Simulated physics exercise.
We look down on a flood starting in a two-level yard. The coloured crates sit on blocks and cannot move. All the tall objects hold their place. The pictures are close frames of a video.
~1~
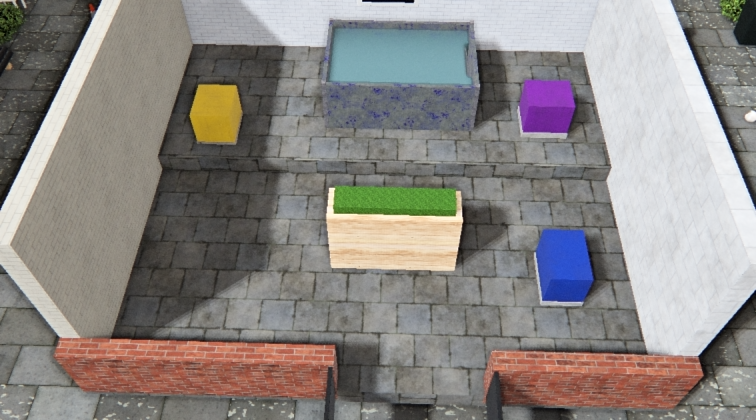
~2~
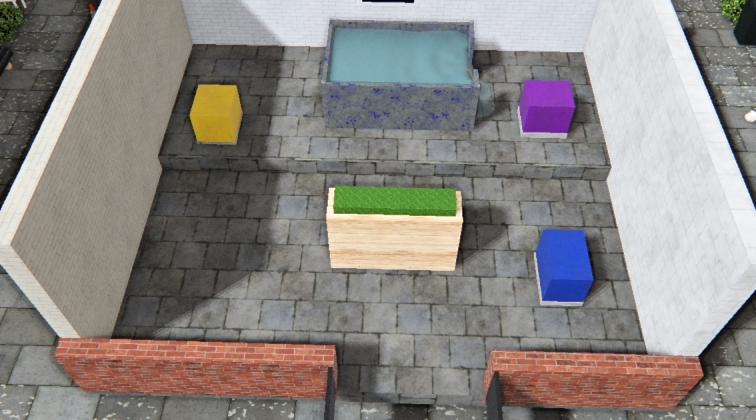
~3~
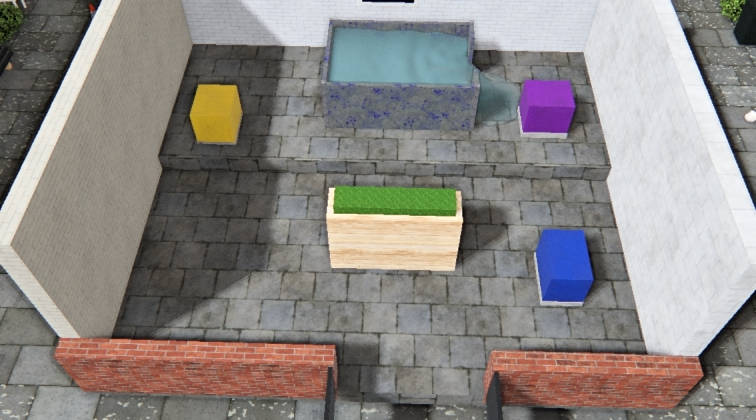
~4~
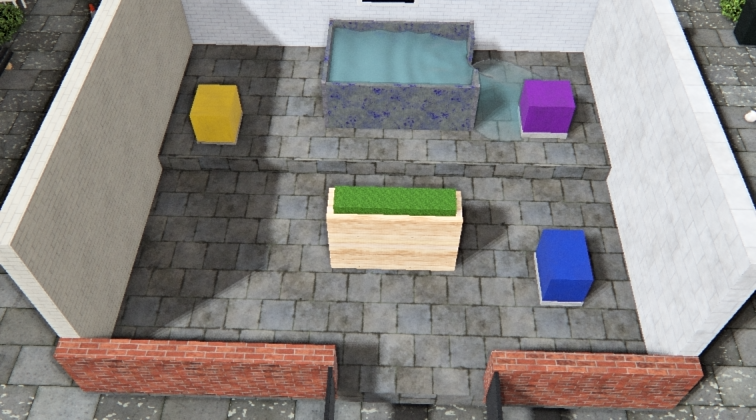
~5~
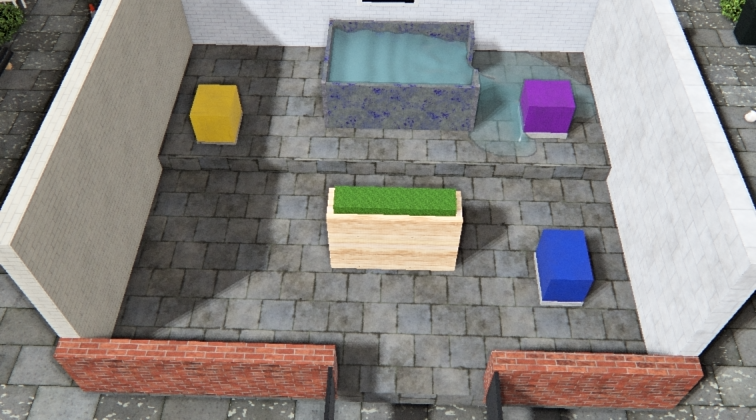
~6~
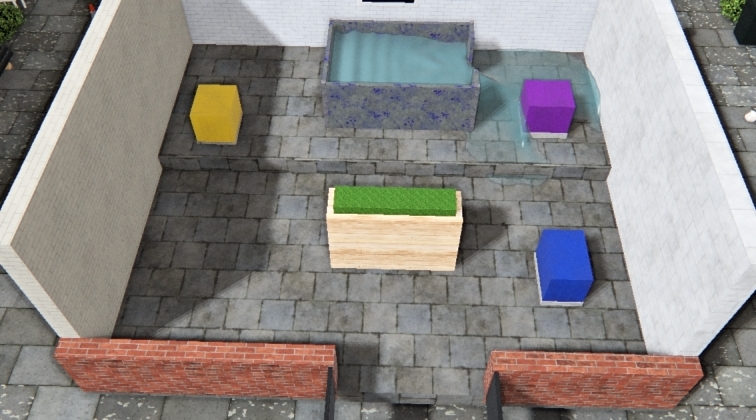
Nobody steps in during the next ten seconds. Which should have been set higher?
One by one: The yellow crate is soaked; the blue crate is soaked; the purple crate is soaked.
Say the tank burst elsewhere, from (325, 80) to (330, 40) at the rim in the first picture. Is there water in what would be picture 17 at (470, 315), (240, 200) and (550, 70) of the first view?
As listed: Clear, under water, clear.
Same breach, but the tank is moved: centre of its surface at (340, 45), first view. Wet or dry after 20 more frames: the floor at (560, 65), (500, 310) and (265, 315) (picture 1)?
In that order: Under water, wet, not flooded.
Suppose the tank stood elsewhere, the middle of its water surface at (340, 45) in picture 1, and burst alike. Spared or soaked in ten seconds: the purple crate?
One by one: Purple takes water.
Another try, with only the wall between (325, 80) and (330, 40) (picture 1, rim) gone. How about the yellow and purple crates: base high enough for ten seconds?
My reading: The yellow one ends up wet, the purple one escapes it.
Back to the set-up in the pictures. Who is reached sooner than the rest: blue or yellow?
First comes the blue-painted one.
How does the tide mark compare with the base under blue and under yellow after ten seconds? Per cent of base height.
Near 310 and 200 in a hundred.
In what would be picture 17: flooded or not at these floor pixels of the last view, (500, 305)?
Answer: Under water.
A moment on, water covers 20 % of the floor; the yellow crate not reached, the blue crate water round its plinth, the purple crate water round its plinth.
Next, water covers 30 % of the floor; the yellow crate not reached, the blue crate water round its plinth, the purple crate water round its plinth.
Then, water covers 40 % of the floor; the yellow crate not reached, the blue crate water round its plinth, the purple crate water round its plinth.
Later, water covers 70 % of the floor; the yellow crate water round its plinth, the blue crate water round its plinth, the purple crate water round its plinth.
In the end, water covers 90 % of the floor; the yellow crate was topped, the blue crate was topped, the purple crate was topped.
